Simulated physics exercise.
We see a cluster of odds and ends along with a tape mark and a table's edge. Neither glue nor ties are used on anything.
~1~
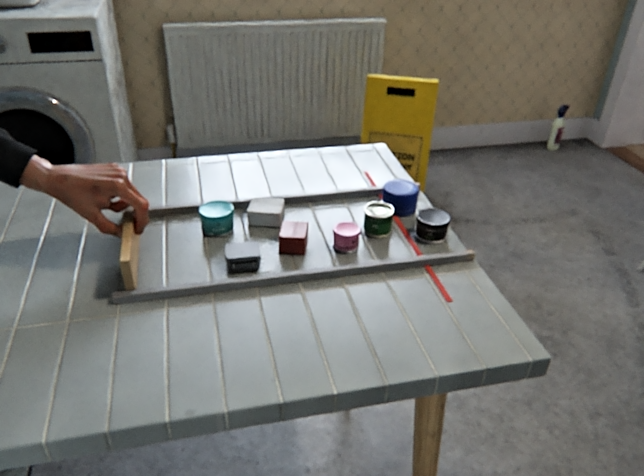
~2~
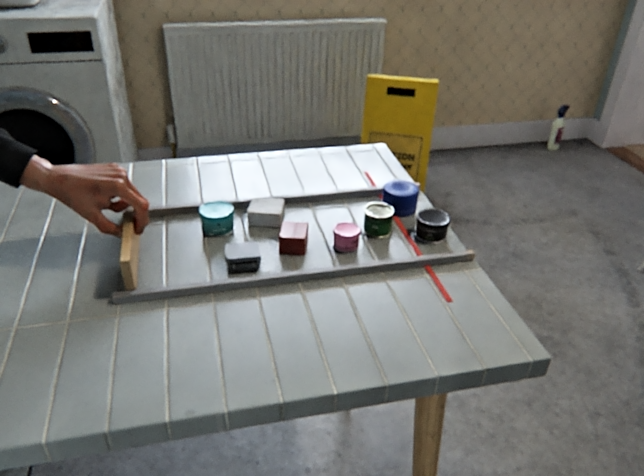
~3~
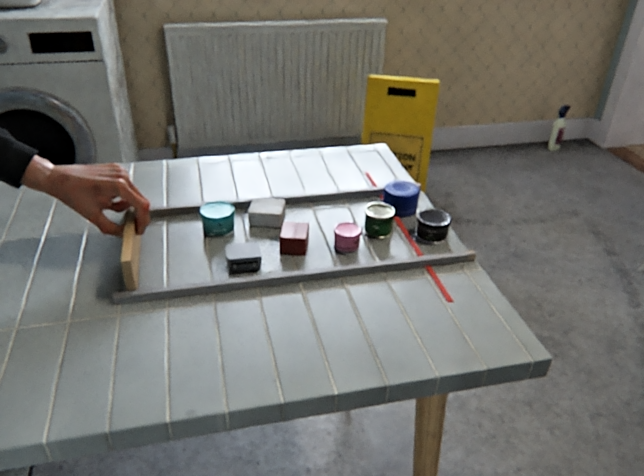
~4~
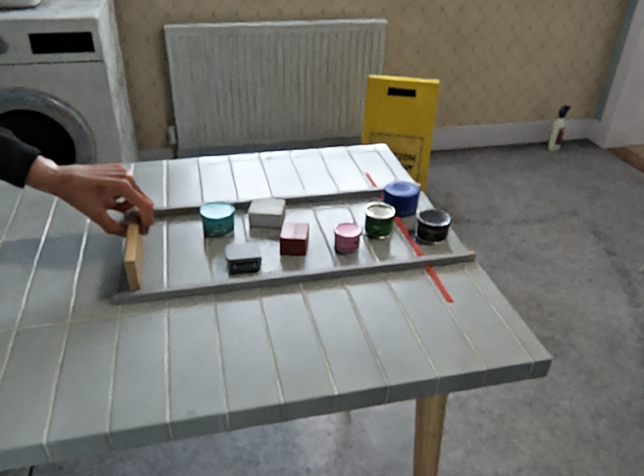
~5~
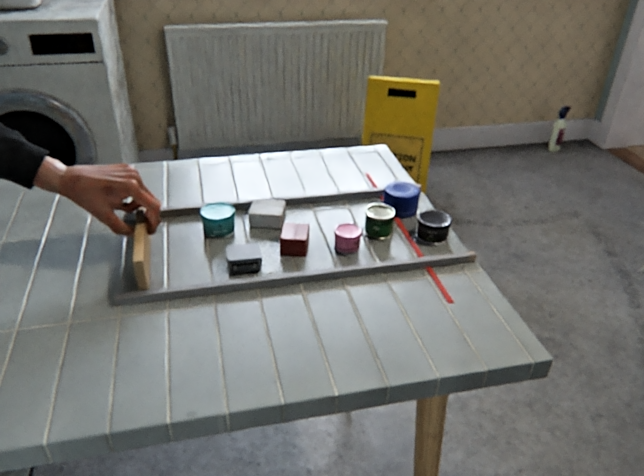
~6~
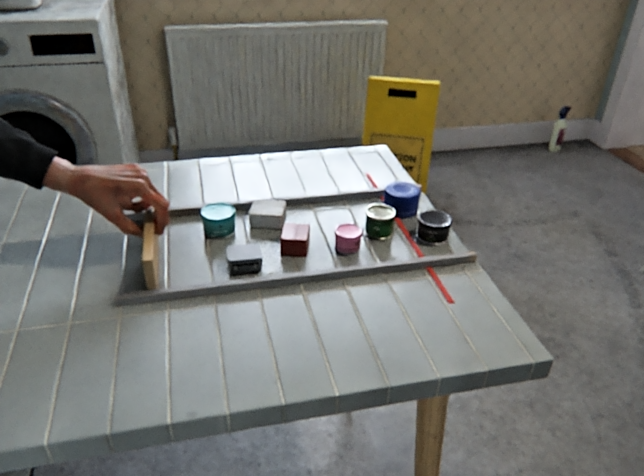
A hand holding a wooden board upright at the left of a tiled table stays nearly still, then slides it slightly right between two rails, toward a cluster of unmoving tins and small blocks near a red tape mark.
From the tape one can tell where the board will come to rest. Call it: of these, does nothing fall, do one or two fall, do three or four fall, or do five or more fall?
One or two fall.
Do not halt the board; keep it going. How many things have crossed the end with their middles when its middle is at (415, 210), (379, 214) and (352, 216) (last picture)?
Taking the three positions in turn, the counts come to 4, 0 and 0.
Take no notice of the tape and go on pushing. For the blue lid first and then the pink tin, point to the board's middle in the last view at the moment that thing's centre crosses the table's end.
First it's close to (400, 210), next close to (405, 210).
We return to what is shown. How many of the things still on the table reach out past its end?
3 in all.
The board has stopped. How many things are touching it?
4 of them.
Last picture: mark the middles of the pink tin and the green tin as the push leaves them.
In the last picture the pink tin sits around (458, 236) and the green tin around (443, 218).
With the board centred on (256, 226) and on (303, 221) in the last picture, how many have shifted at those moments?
4 by the first point, 5 by the second.
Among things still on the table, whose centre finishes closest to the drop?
It's the blue lid that is foremost.
Soon after, none off yet; black tin at rest near (434, 228); blue lid at rest near (401, 199); green tin at rest near (380, 222).
Then, none off yet; black tin at rest near (434, 228); blue lid at rest near (406, 199); green tin moved about its own width near (403, 222).
By the end, the number that fall off is one or two; fallen, black tin.
